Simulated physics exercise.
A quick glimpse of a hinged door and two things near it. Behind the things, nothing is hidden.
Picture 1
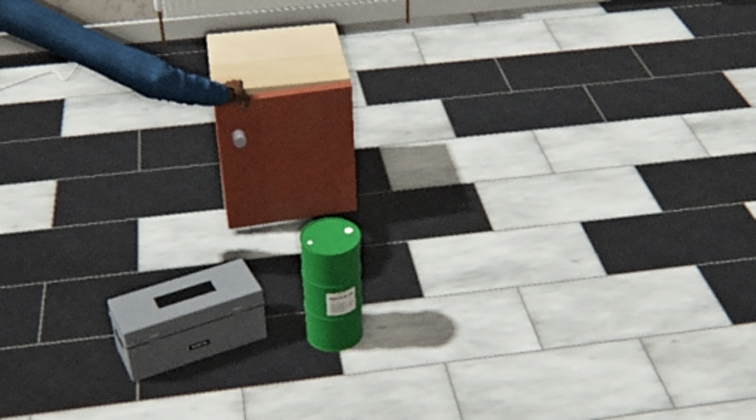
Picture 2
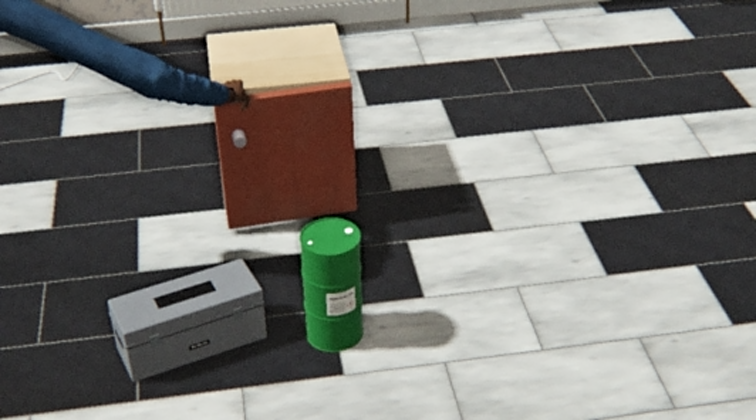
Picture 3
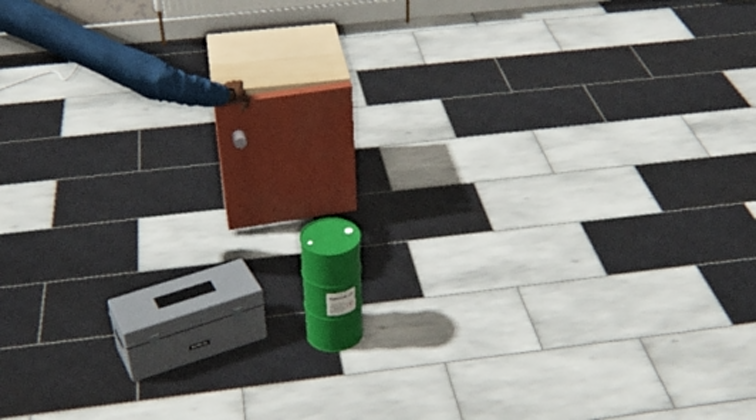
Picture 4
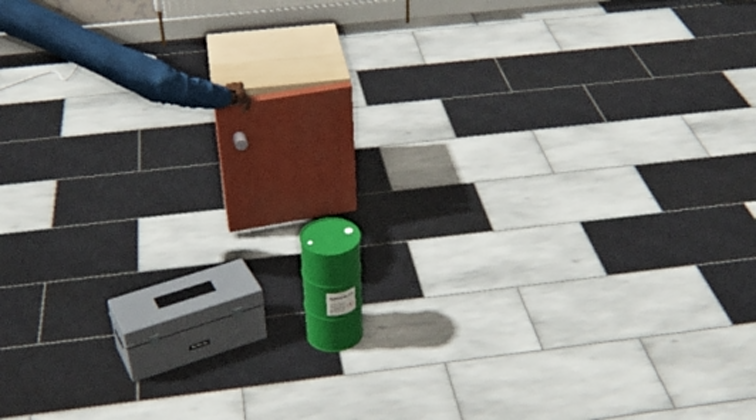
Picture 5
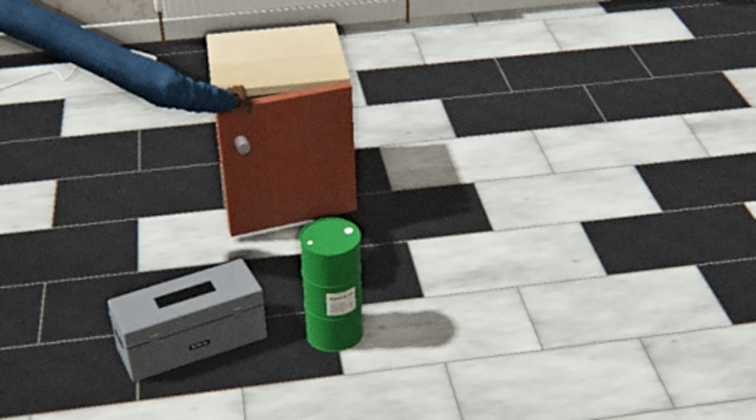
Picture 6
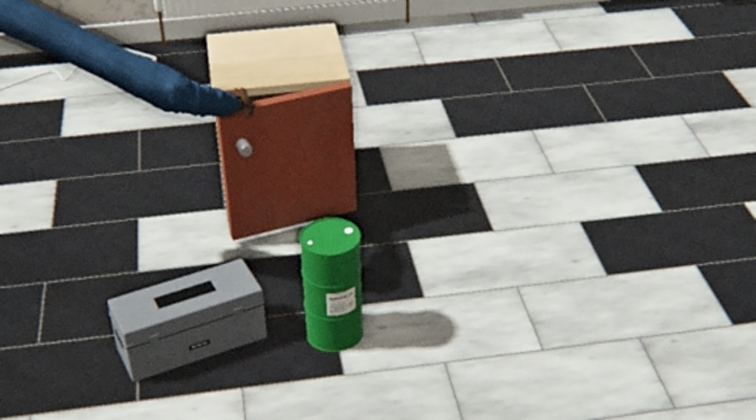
On a floor of black and white tiles, a small cabinet with a reddish-brown door stands behind a grey toolbox and a green canister, a blue arm reaching from the left to the door's top edge. The nearly shut door barely shifts at first, then swings slightly further open, while the toolbox and canister stay still.
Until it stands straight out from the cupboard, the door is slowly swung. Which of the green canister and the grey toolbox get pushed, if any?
Outcome: Green canister: Not hit. Grey toolbox: Not hit.
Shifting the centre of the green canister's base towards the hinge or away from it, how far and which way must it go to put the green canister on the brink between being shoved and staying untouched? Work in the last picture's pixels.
It takes a move of 16 pixels upwards.
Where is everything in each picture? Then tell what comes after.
Door 4° open; green canister (333, 286); grey toolbox (189, 319); door (289, 161), in the first frame.
Door 4° open; grey toolbox (189, 319); door (289, 161), in the second frame.
Door 5° open; green canister (333, 286); door (289, 161), in the third frame.
Door 6° open; grey toolbox (189, 319); door (290, 163), in the fourth frame.
Door 10° open; green canister (333, 286); door (291, 165), in the fifth frame.
Door 13° open; green canister (333, 286); grey toolbox (189, 319); door (292, 166), in the sixth frame.
Then, 1.06 s after the last picture, door 51° open; green canister at rest near (333, 286); grey toolbox at rest near (189, 319).
At rest, the green canister stays untouched, near (332, 286); the grey toolbox stays untouched, near (189, 319).
